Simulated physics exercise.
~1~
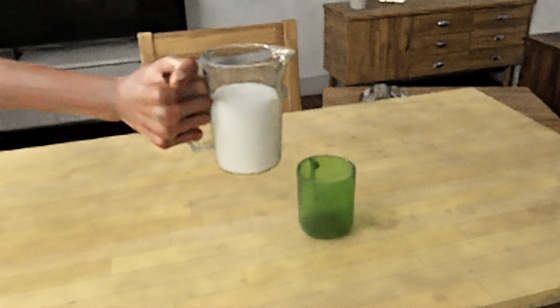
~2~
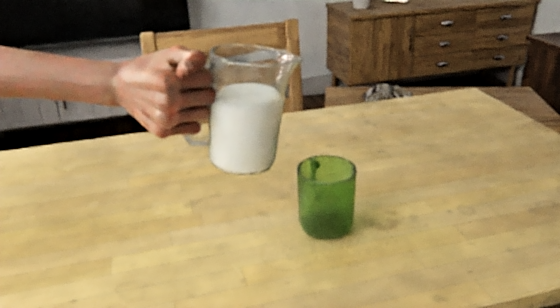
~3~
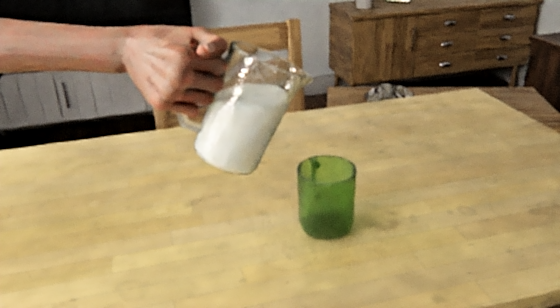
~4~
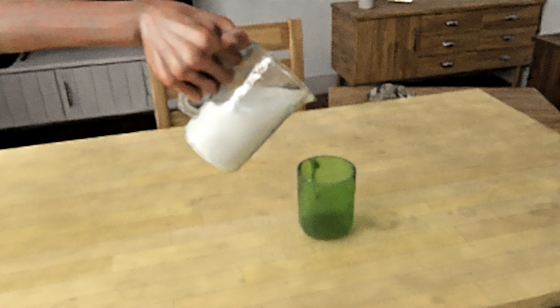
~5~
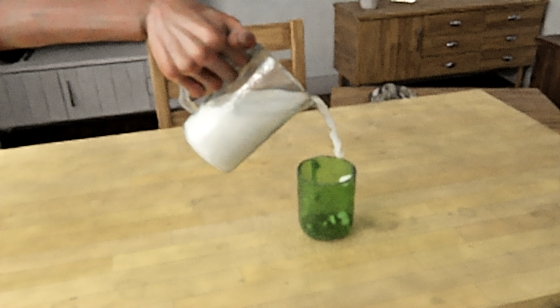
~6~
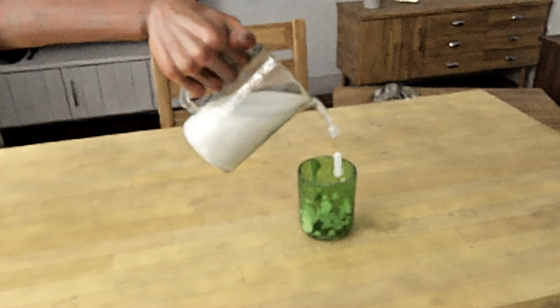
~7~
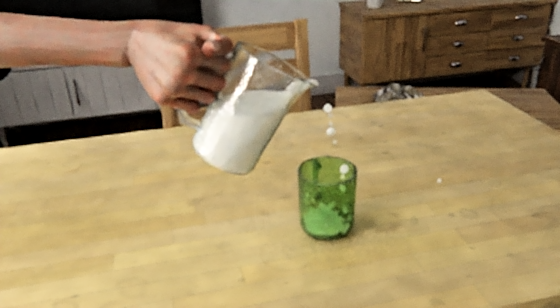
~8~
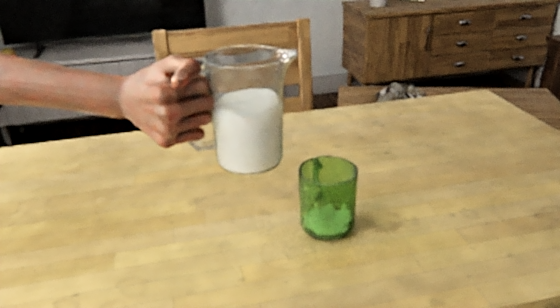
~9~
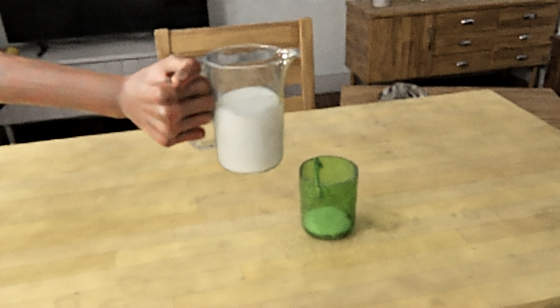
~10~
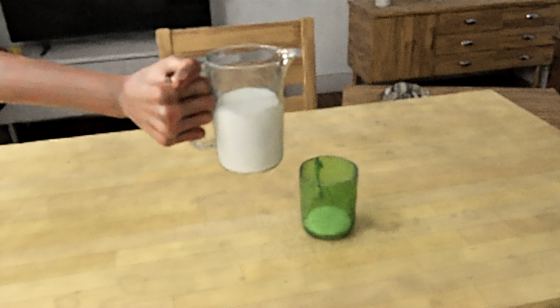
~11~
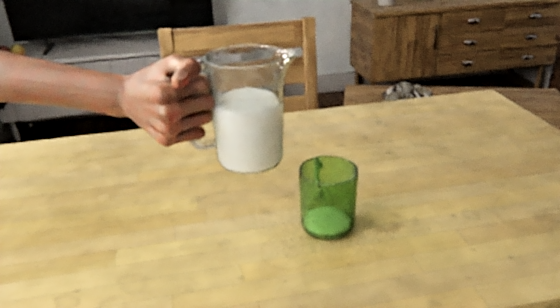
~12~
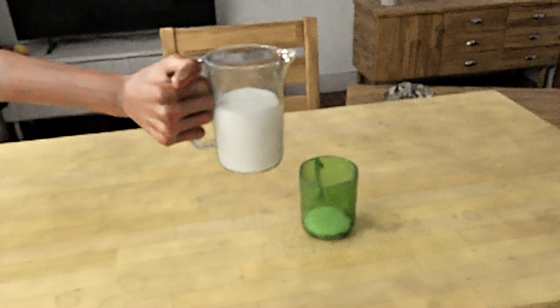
A pale wooden table stands in a room with a wooden chair and a brown chest of drawers behind it, seen from slightly above as the view drifts a little sideways. At the left, a hand holds up a clear glass pitcher of white milk, and an empty green mug stands to its right. The hand tips the pitcher rightwards, and a thin stream of milk falls from its spout into the mug, splashing inside. The pitcher turns back upright as the last drops fall. Finally, the hand holds it still, mostly full, and a shallow layer of milk rests in the mug.
